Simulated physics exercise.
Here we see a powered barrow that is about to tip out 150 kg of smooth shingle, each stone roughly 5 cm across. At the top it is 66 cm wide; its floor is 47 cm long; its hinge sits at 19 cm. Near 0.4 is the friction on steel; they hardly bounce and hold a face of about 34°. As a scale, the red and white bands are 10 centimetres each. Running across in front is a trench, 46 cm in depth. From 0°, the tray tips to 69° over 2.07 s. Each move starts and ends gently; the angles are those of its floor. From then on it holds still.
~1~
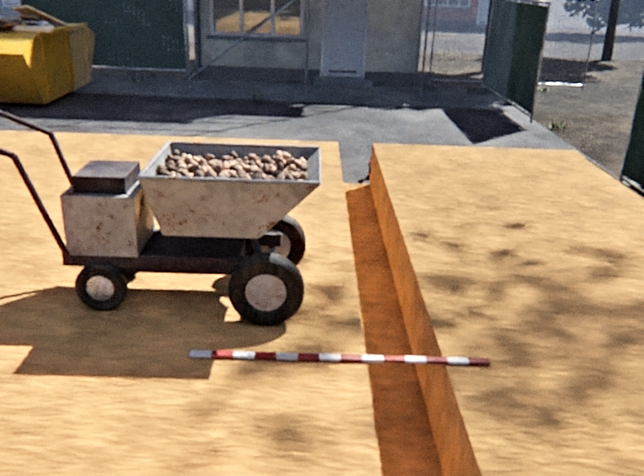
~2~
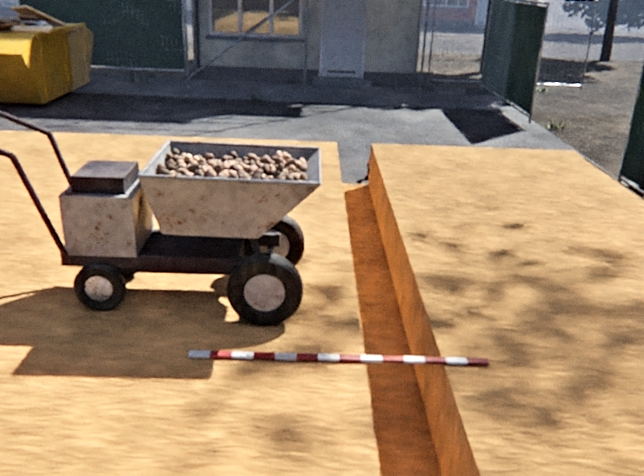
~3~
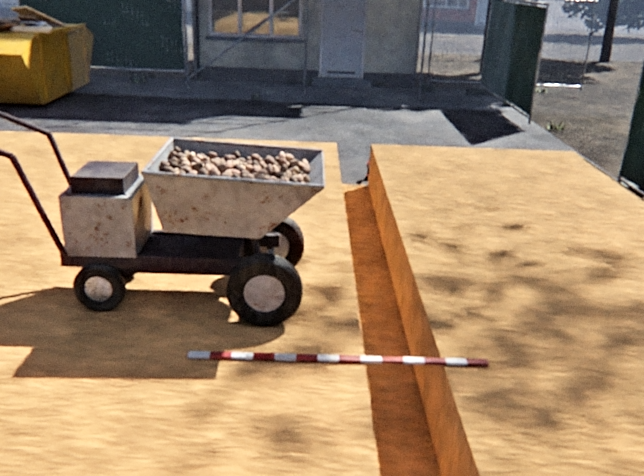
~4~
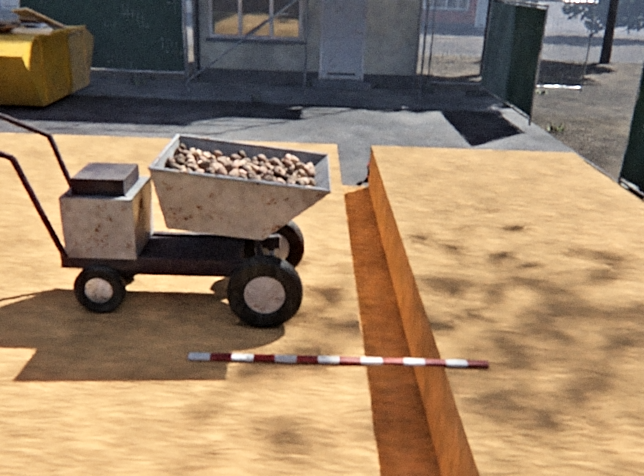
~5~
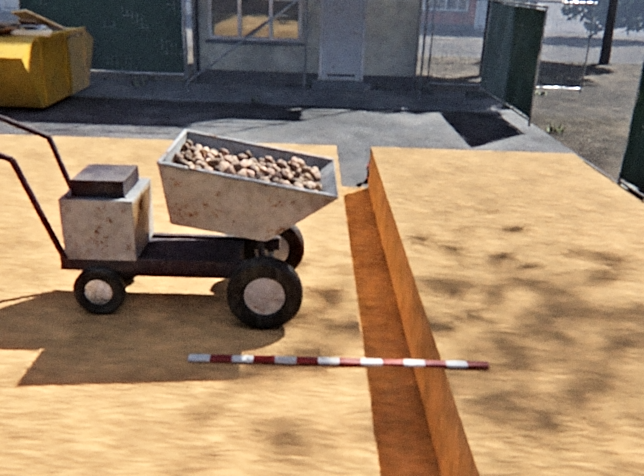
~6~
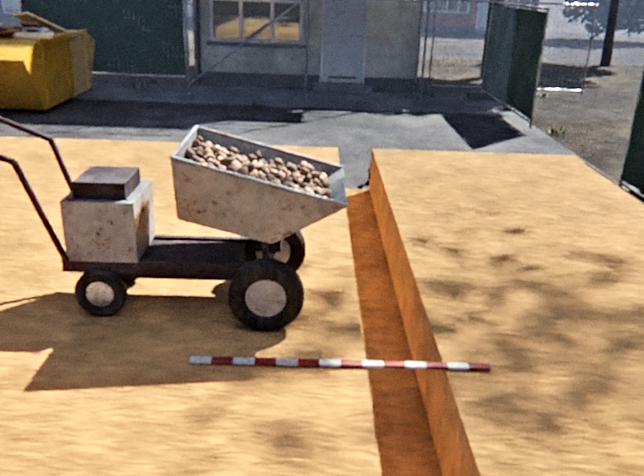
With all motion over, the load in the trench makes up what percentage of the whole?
It makes up about 71 percent of the whole load.
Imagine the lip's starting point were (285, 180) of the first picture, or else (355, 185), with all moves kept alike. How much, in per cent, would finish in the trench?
Around 100% for the first place and 30% for the second.
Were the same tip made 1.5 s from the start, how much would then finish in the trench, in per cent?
Close to 65 per cent then.
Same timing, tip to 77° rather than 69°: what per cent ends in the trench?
About 75%.
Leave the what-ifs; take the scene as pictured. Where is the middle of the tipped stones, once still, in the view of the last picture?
The stones end up centred near (403, 359).
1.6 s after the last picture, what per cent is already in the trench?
Roughly 50% by that time.
Then, 0.9 s after the last picture the floor is at 58°, 95 % in the tray, 5 % in the trench; the foremost stones are at (413, 287).
Then, 1.6 s after the last picture the floor is at 69°, 26 % in the tray, 49 % in the trench, 25 % past the trench; the foremost stones are at (531, 297).
Then, 1.9 s after the last picture the floor is at 69°, 7 % in the tray, 64 % in the trench, 29 % past the trench; the foremost stones are at (575, 300).
Then, 3.9 s after the last picture the floor is at 69°, 0 % in the tray, 71 % in the trench, 29 % past the trench; the foremost stones are at (577, 291).
